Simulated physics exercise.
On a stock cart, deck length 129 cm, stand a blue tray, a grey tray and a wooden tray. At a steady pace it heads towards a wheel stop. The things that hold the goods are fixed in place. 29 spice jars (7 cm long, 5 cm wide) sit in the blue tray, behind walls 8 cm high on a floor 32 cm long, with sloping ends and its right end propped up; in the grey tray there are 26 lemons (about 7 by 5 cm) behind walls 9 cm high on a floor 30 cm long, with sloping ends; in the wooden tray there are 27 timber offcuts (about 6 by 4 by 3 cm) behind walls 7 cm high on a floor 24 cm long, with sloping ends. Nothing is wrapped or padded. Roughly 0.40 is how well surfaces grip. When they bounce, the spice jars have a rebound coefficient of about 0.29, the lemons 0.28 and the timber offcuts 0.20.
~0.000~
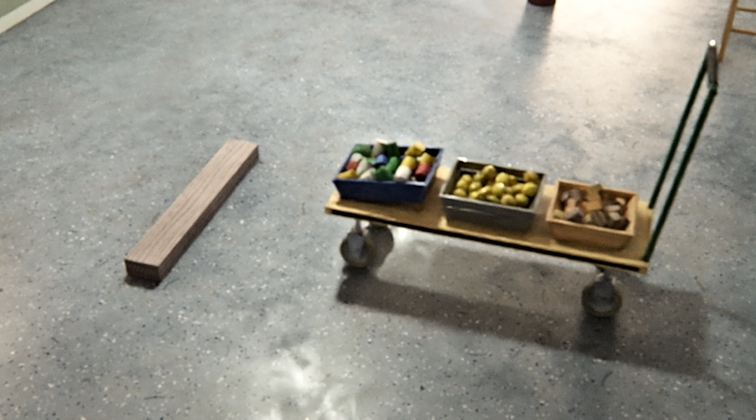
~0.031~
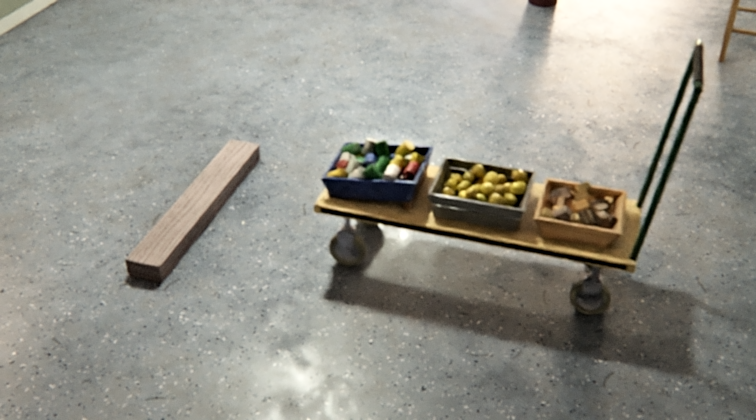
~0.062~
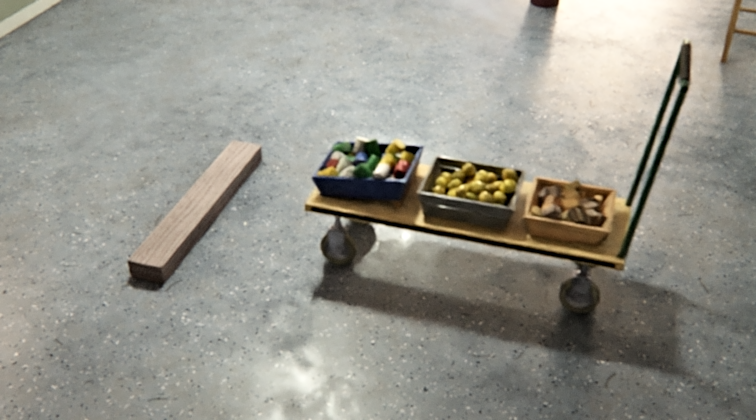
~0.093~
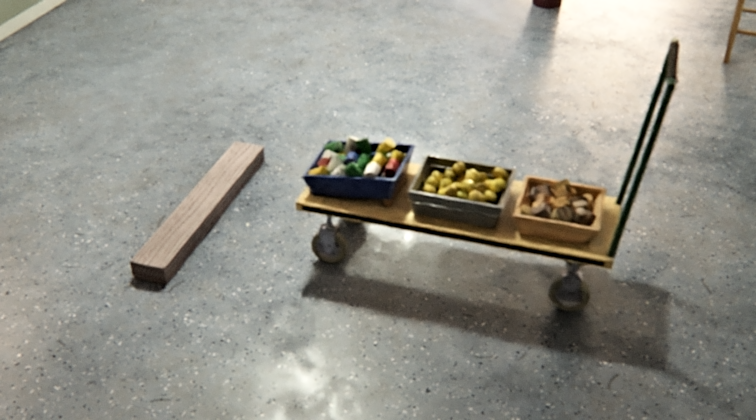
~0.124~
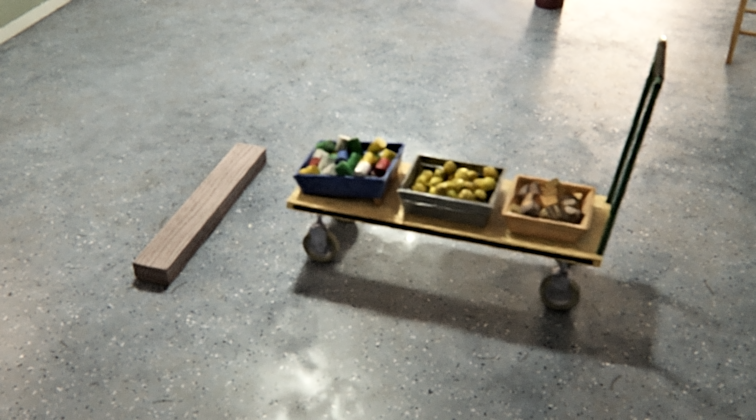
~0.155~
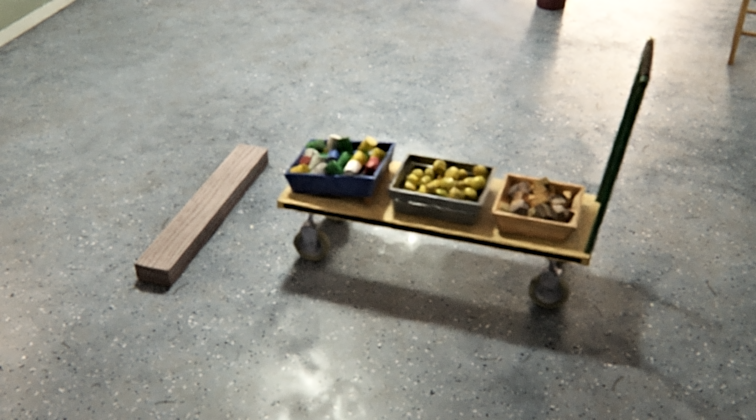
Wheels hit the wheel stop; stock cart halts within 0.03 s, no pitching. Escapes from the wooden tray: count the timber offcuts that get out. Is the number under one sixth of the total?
Yes, it is under one sixth.
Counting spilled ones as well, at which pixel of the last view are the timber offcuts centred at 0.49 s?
Centre approx. (426, 183).
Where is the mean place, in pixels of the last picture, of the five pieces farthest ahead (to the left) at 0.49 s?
About (217, 141).
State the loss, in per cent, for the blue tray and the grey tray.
Roughly: Blue tray 10 %, grey tray 0 %.
After 0.39 s, impact.
After 0.49 s, 0 of 29 out of the blue tray, 0 of 26 out of the grey tray and 0 of 27 out of the wooden tray.
After 0.61 s, 0 of 29 out of the blue tray, 0 of 26 out of the grey tray and 1 of 27 out of the wooden tray.
After 0.84 s, 3 of 29 out of the blue tray, 0 of 26 out of the grey tray and 1 of 27 out of the wooden tray.
Outcome (at 1.35 s), 3 of 29 out of the blue tray, 0 of 26 out of the grey tray and 1 of 27 out of the wooden tray. Asked share, 1 of 27, 4 per cent.
